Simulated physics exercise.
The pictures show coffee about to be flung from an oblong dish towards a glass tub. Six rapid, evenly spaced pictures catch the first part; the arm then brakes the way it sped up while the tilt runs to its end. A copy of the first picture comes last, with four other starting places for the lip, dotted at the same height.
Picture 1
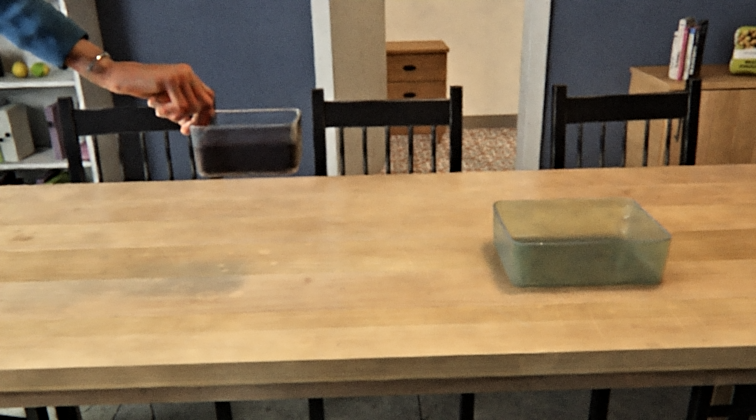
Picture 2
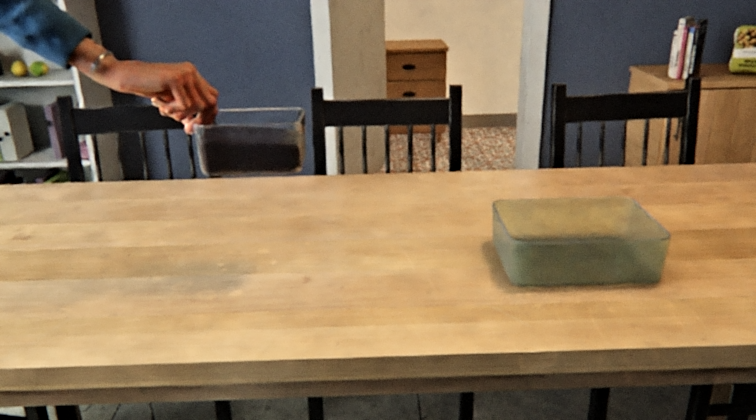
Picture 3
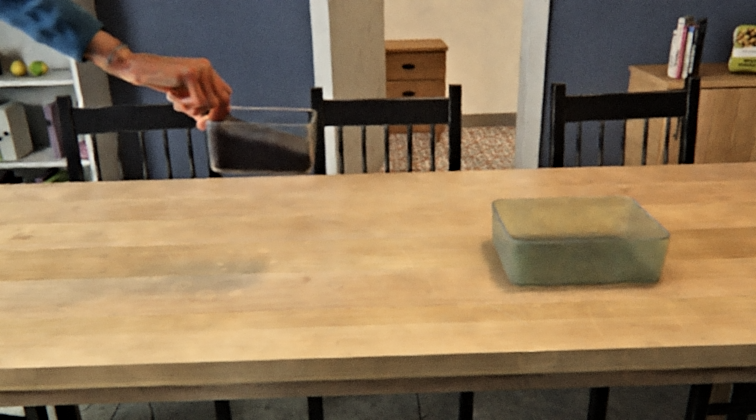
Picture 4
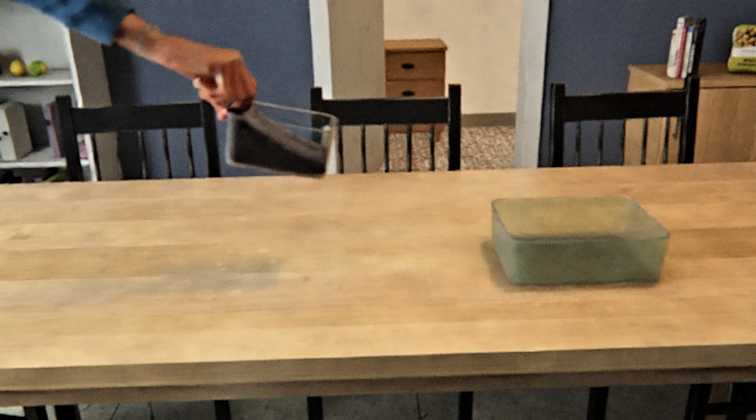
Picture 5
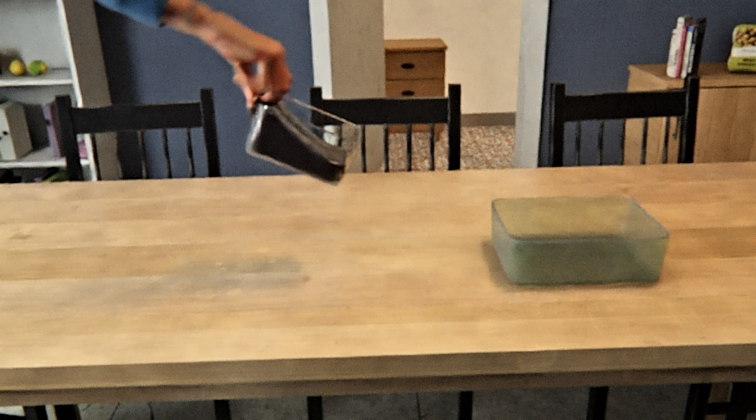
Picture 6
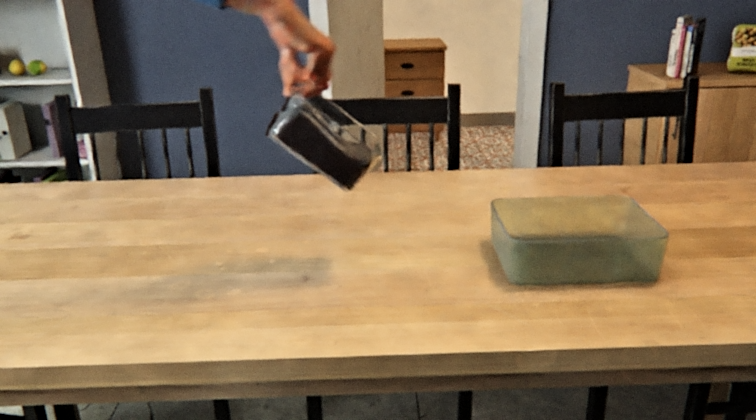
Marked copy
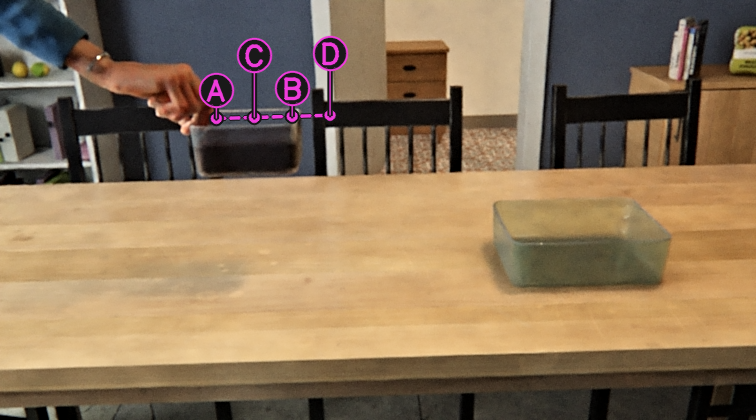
A hand holds a clear dish of dark liquid, then moves it right while tilting it.
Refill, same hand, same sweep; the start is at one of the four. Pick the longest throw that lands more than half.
Spot D just does it.
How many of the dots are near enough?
One of the four.
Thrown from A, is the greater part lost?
Yes.
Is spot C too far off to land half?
Yes, it does.
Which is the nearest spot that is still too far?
That is spot B.
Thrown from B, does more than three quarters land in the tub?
No, it does not.
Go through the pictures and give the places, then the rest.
Upright, lip at (297, 116); tub from (509, 285) to (661, 280); nothing has left yet.
Upright, lip at (301, 115); nothing has left yet.
Tipped about 3°, lip at (313, 117); nothing has left yet.
Tipped about 12°, lip at (334, 123); coffee is over the rim, down to (231, 109).
Tipped about 24°, lip at (359, 134); coffee is over the rim, down to (255, 115).
Tipped about 40°, lip at (381, 148); coffee is over the rim, down to (268, 133).
On the marked copy, A at (216, 118); B at (292, 116); C at (254, 117); D at (330, 115).
Choosing A, about 0 % lands in the tub, 99 % falls short.
Choosing B, about 33 % lands in the tub, 59 % falls short and 8 % goes beside or beyond.
Choosing C, about 3 % lands in the tub, 91 % falls short and 6 % goes beside or beyond.
Choosing D, about 65 % lands in the tub, 24 % falls short and 11 % goes beside or beyond.
